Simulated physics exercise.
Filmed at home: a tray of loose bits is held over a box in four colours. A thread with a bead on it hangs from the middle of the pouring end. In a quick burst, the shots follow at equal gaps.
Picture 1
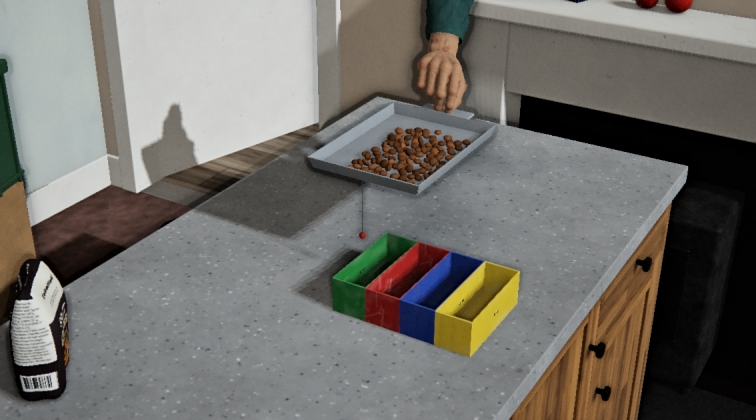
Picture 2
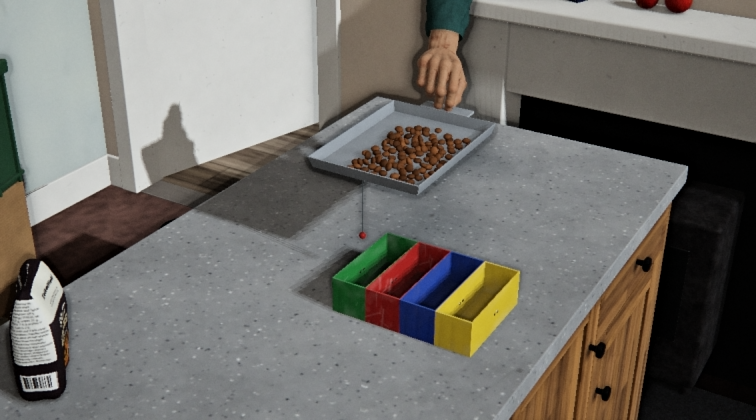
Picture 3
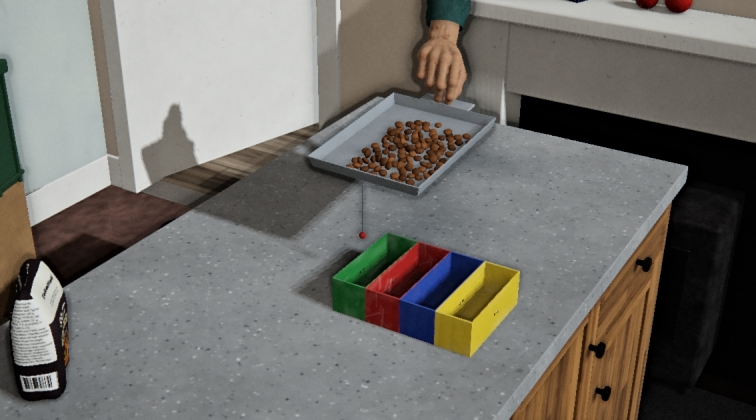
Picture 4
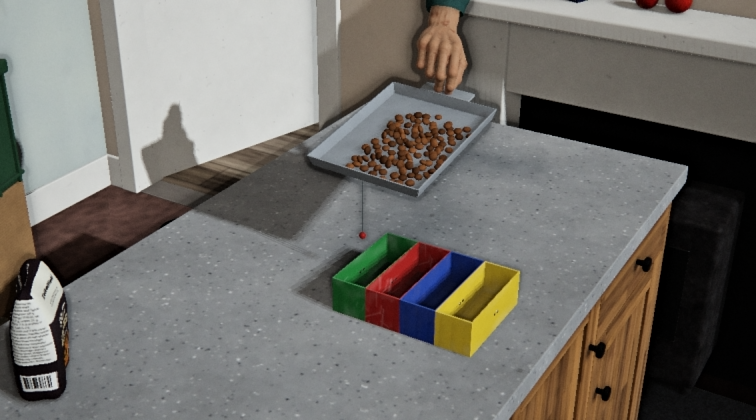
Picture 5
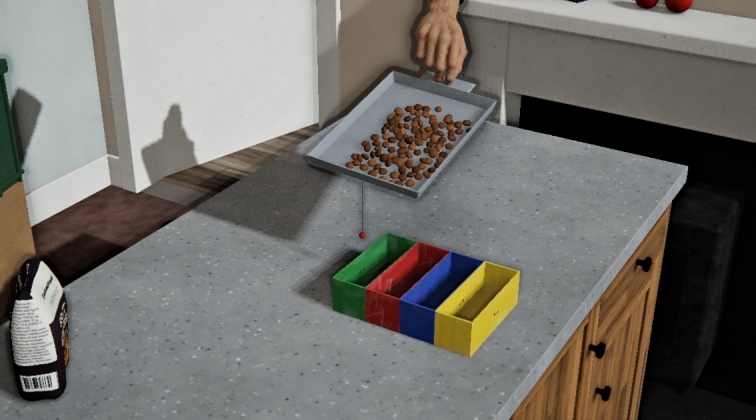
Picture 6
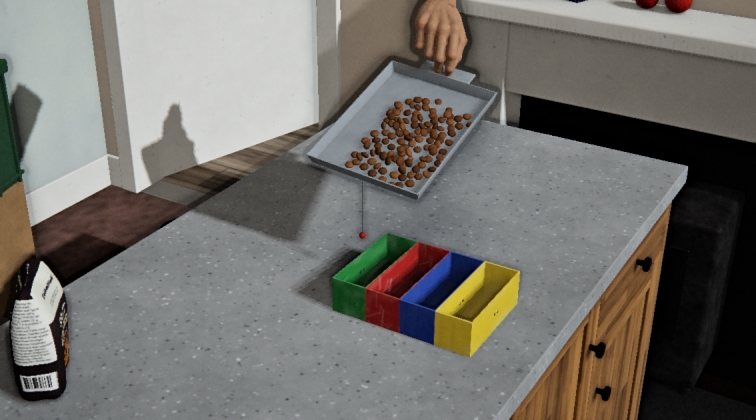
On a speckled grey counter in a home, seen from above at an angle by a camera that stays still, a grey tray of brown kibble is held over the surface, a red bead hanging from its near edge. Below are joined green, red, blue and yellow boxes, with a dark bottle at left. The hand at the far end steadily raises that side, tilting the tray toward its near right corner.
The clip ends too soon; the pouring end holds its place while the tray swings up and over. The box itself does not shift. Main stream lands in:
Red.
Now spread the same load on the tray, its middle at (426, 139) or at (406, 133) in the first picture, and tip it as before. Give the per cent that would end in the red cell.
50 per cent for the first try, 50 per cent for the second.
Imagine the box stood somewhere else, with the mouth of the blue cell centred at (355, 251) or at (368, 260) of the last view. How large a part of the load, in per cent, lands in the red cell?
0 %, then 10 %.
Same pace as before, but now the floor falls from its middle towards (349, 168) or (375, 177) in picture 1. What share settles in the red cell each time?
0 and 20 per cent, in that order.
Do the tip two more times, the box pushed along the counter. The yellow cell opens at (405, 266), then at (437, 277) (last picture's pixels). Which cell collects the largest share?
First the yellow one, then that blue cell.
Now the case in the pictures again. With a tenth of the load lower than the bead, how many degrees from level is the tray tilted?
It has tipped about 80 degrees.
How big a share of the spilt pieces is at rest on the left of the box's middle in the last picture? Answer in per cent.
Around 100 per cent, I reckon.
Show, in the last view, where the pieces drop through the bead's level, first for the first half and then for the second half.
(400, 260), then (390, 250).
Shortly afterwards, tray tipped steeply; all but a few on the tray; only a few falling or outside the box.
Next, tray tipped right over; a little on the tray; near half in the red cell; near a quarter in the green cell; a little in the blue cell; near a quarter falling or outside the box.
Some moments later, tray tipped past a quarter turn; near two thirds in the red cell; near a quarter in the green cell; a little in the blue cell; a little falling or outside the box.
In the end, tray tipped past a quarter turn; near two thirds in the red cell; near a quarter in the green cell; a little in the blue cell; none at all in the yellow cell; a little outside the box.
